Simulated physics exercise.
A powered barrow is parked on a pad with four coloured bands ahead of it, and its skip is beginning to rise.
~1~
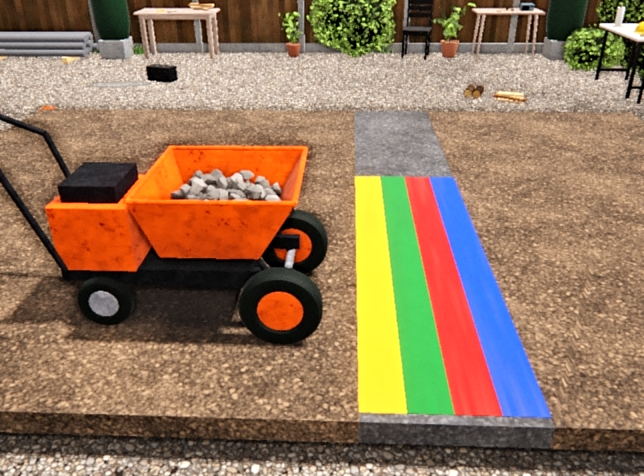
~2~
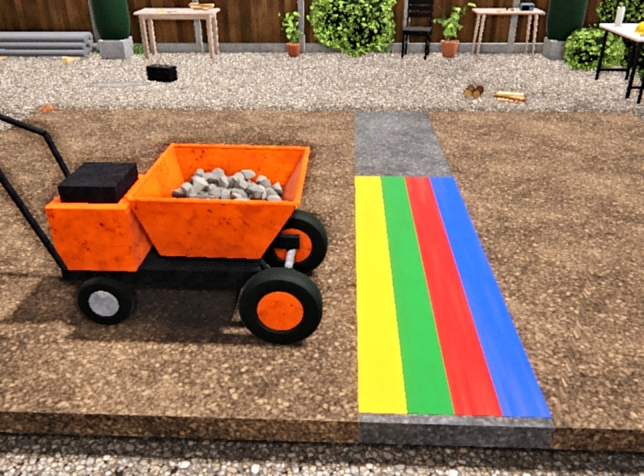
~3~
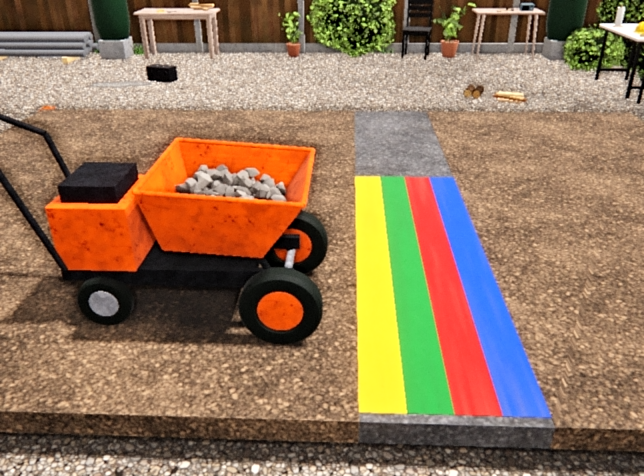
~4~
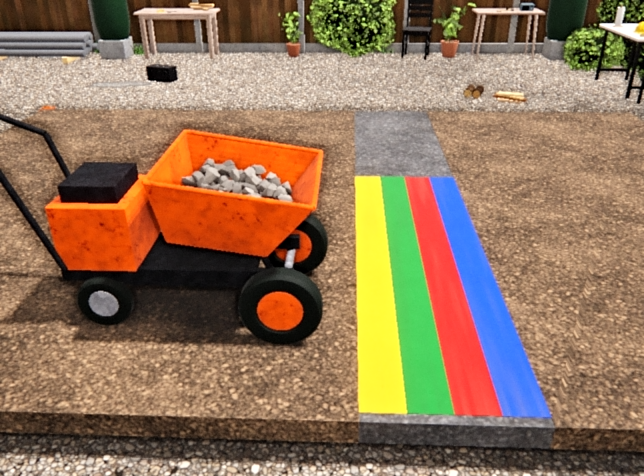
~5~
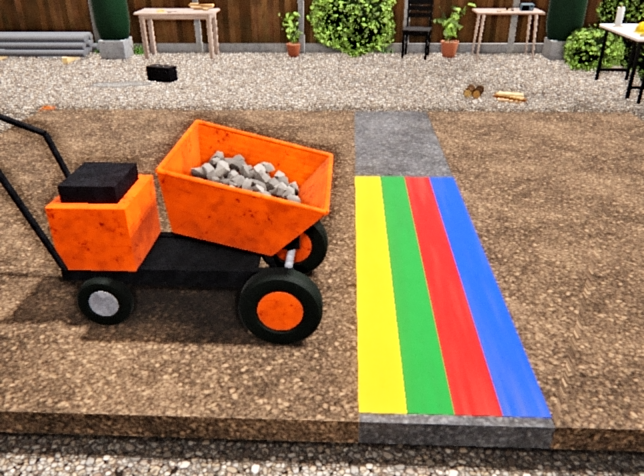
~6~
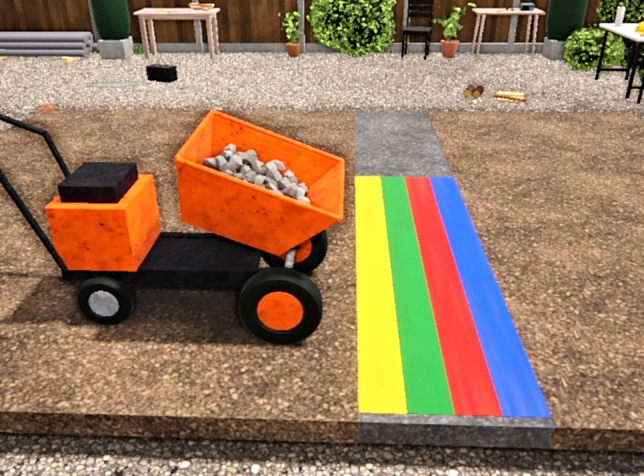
Orange skip of broken stones tilting gradually up and forward to the right on a parked barrow beside four coloured bands.
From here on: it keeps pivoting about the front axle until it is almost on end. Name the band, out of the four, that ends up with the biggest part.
The green band.
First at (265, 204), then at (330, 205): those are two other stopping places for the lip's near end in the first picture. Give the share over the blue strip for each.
About 0 %, then 20 %.
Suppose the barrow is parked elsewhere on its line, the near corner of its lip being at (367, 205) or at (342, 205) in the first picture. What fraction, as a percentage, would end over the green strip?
Roughly 0 per cent, and 20 per cent.
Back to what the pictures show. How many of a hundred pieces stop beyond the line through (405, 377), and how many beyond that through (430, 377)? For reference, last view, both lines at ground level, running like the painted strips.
I'd put it near 80 in a hundred, then near 50 in a hundred.
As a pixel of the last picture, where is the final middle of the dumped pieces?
At about (419, 300), give or take.
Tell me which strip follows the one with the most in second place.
I'd say that red strip.
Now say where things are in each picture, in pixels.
The first frame shows lip of the skip at (294, 204), level; top of the load at (223, 197), broken stones; yellow strip at (380, 371); green strip at (424, 372); red strip at (468, 374); blue strip at (512, 375).
The second frame shows lip of the skip at (296, 205), tipped barely; top of the load at (212, 191).
The third frame shows lip of the skip at (303, 206), tipped barely; top of the load at (217, 188).
The fourth frame shows lip of the skip at (313, 208), tipped a little; top of the load at (218, 191).
The fifth frame shows lip of the skip at (326, 213), tipped a little; top of the load at (220, 182).
The sixth frame shows lip of the skip at (340, 219), tipped clearly; top of the load at (232, 175); yellow strip at (380, 371); green strip at (424, 372); red strip at (468, 374); blue strip at (512, 375).
Soon after the last picture, skip tipped steeply; all in the skip.
A little later, skip tipped right over; most in the skip; a small part over the green strip; a stray few over the red strip.
Later still, skip tipped right over; about a quarter in the skip; a stray few over the yellow strip; about a third over the green strip; about a quarter over the red strip; a small part over the blue strip; a stray few off the paint.
By the end, skip tipped right over; about a quarter over the yellow strip; about half over the green strip; about a quarter over the red strip; a small part over the blue strip; a stray few off the paint.
